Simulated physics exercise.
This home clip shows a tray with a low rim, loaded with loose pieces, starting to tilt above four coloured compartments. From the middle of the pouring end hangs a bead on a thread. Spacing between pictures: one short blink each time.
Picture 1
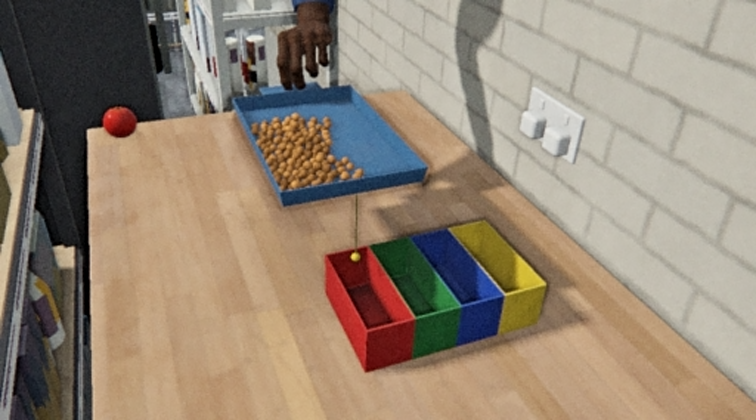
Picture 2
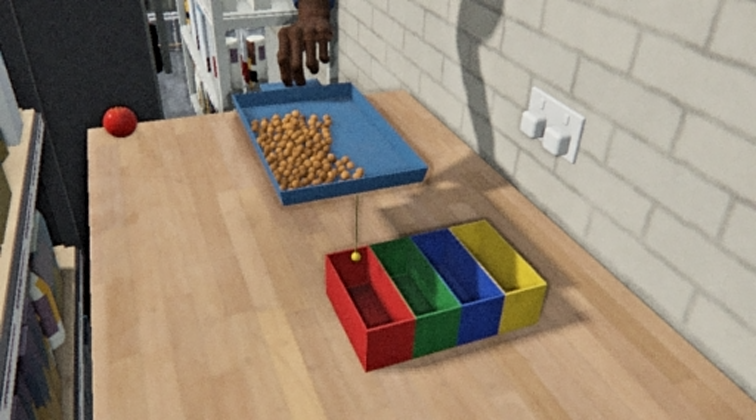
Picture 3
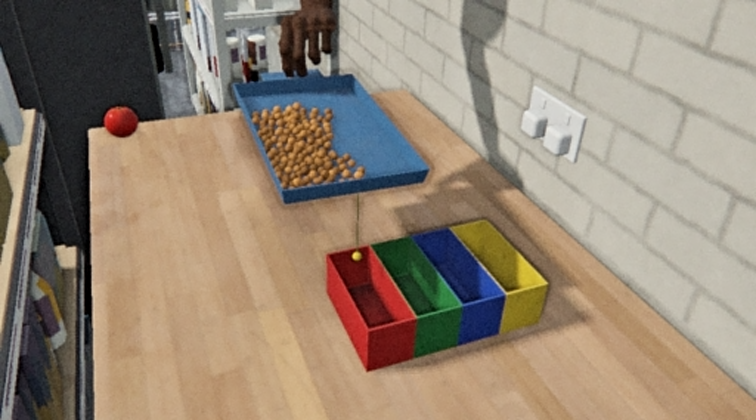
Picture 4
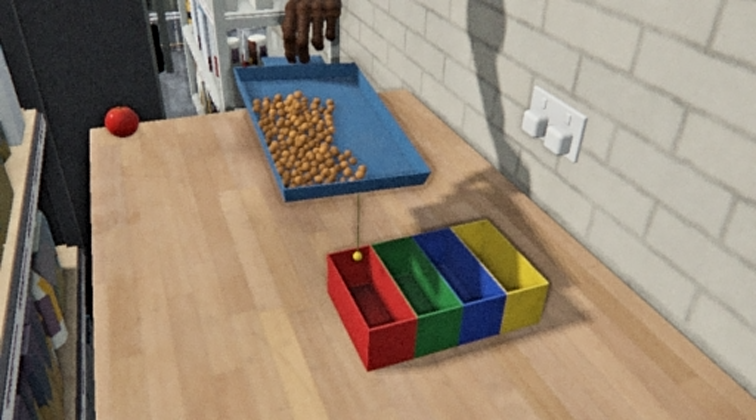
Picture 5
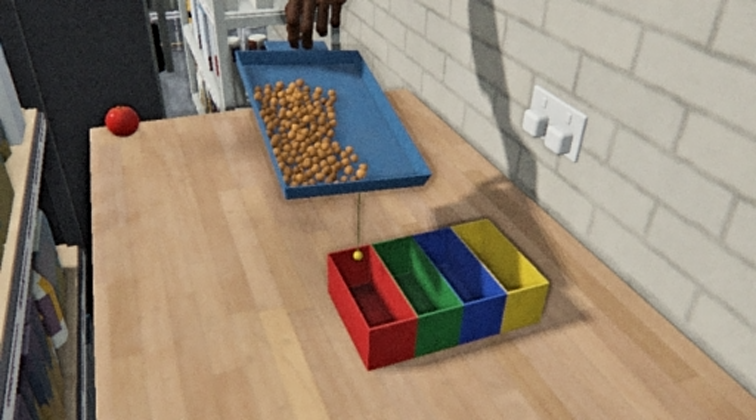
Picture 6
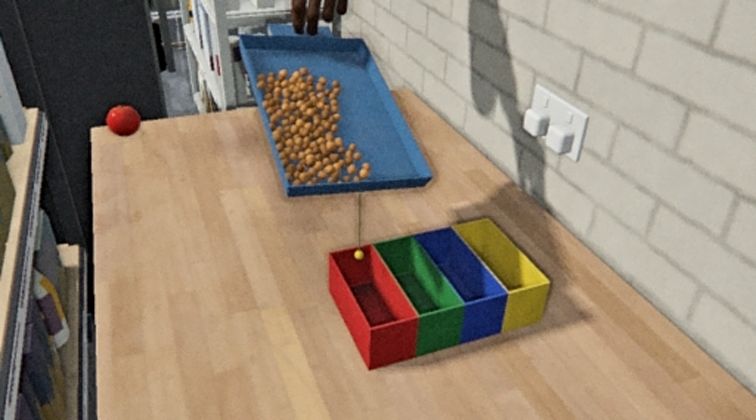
A hand raises the far end of a blue tray of chickpeas behind four coloured compartments.
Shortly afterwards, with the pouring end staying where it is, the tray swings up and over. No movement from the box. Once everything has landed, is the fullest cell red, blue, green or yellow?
It is the green cell.
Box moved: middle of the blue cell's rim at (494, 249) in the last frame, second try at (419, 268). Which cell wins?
It would be the cell in red the first time and blue the second time.
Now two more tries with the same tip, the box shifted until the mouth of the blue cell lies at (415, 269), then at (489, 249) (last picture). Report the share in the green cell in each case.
The first try gives 30 per cent, the second 20 per cent.
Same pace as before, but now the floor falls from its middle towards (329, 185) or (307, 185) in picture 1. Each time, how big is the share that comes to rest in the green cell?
I'd put it at some 0 % and then some 0 %.
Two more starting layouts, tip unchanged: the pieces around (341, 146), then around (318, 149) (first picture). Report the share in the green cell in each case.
First case: Some 50 %; second case: Some 50 %.
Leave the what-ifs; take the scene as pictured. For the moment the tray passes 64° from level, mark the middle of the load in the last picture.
Somewhere around pixel (374, 155) in the last picture.
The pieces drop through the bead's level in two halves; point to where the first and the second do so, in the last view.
The leading part at (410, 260), the rest of it at (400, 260).
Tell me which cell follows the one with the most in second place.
The answer would be the cell in red.
Soon after the last picture, tray tipped steeply; nearly all on the tray; a stray few in the blue cell; a stray few falling or outside the box.
A little later, tray tipped past a quarter turn; nearly all on the tray; a small part in the green cell; a stray few in the blue cell; a stray few falling or outside the box.
Later still, tray tipped past a quarter turn; about two thirds in the green cell; about a quarter in the red cell; a small part in the blue cell; a stray few in the yellow cell; a stray few falling or outside the box.
At rest, tray tipped past a quarter turn; about two thirds in the green cell; about a quarter in the red cell; a small part in the blue cell; a stray few in the yellow cell; a stray few outside the box.
